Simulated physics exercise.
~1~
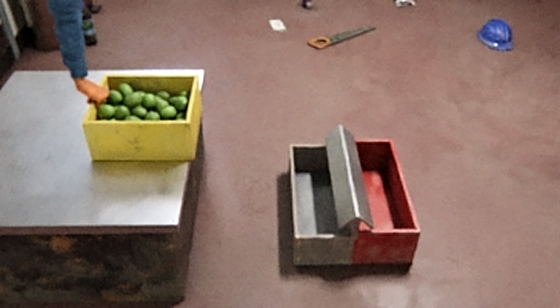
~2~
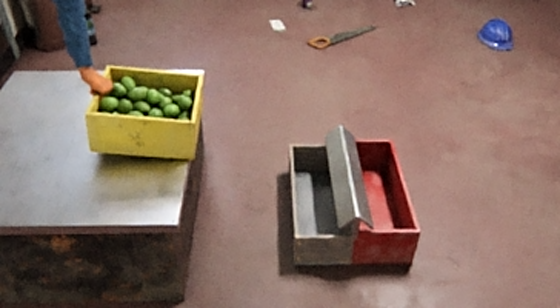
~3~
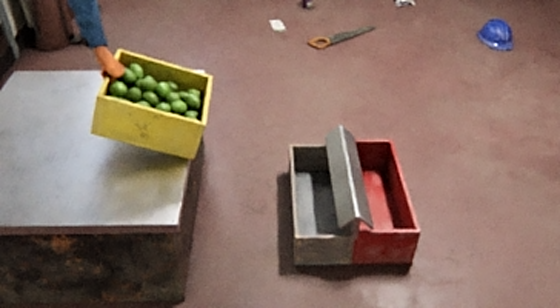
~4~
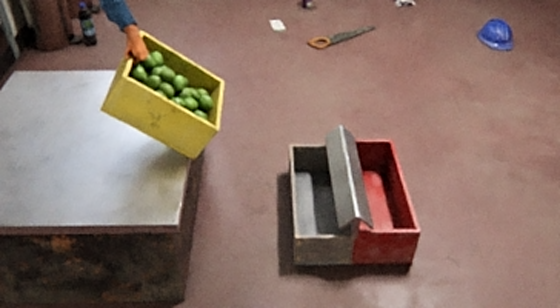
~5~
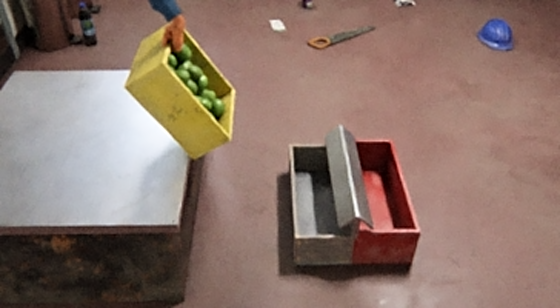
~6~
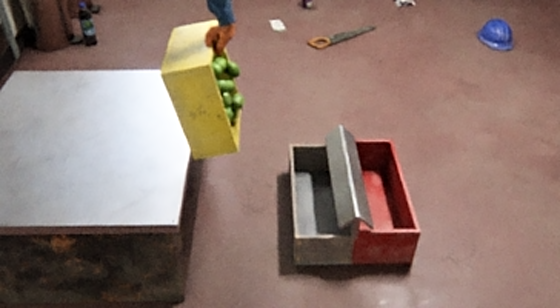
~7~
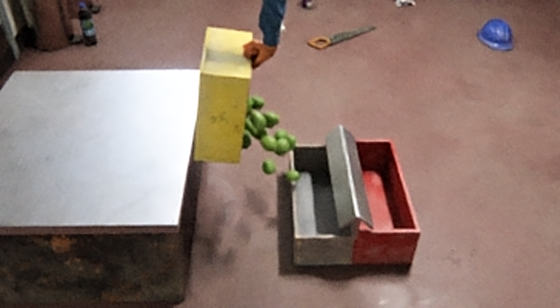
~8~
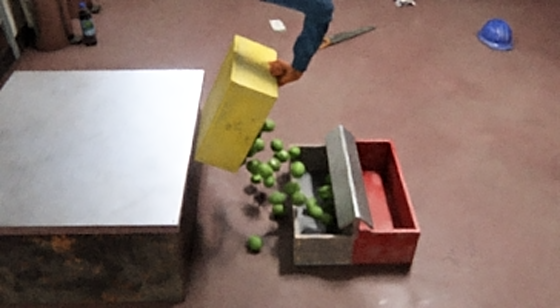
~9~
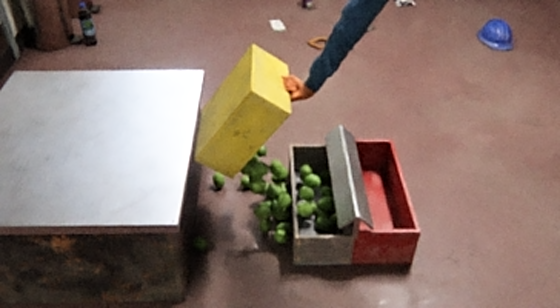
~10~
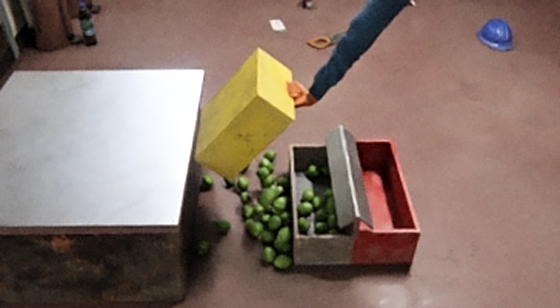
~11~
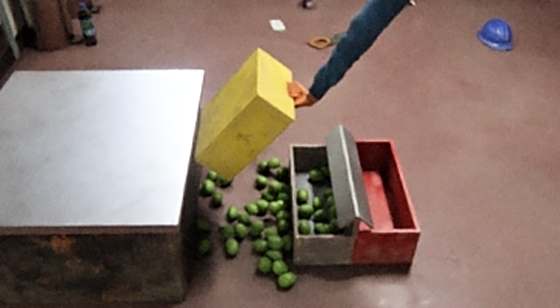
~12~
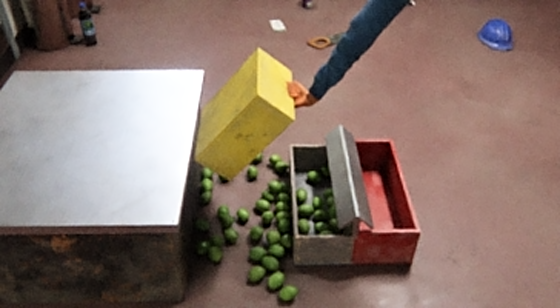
The clip shows a gloved hand tipping a yellow tote of limes off the end of a bench toward a grey tub joined to a red box. The limes tumble out, some landing in the grey tub, but most scatter on the floor between it and the bench, while the red box stays empty.
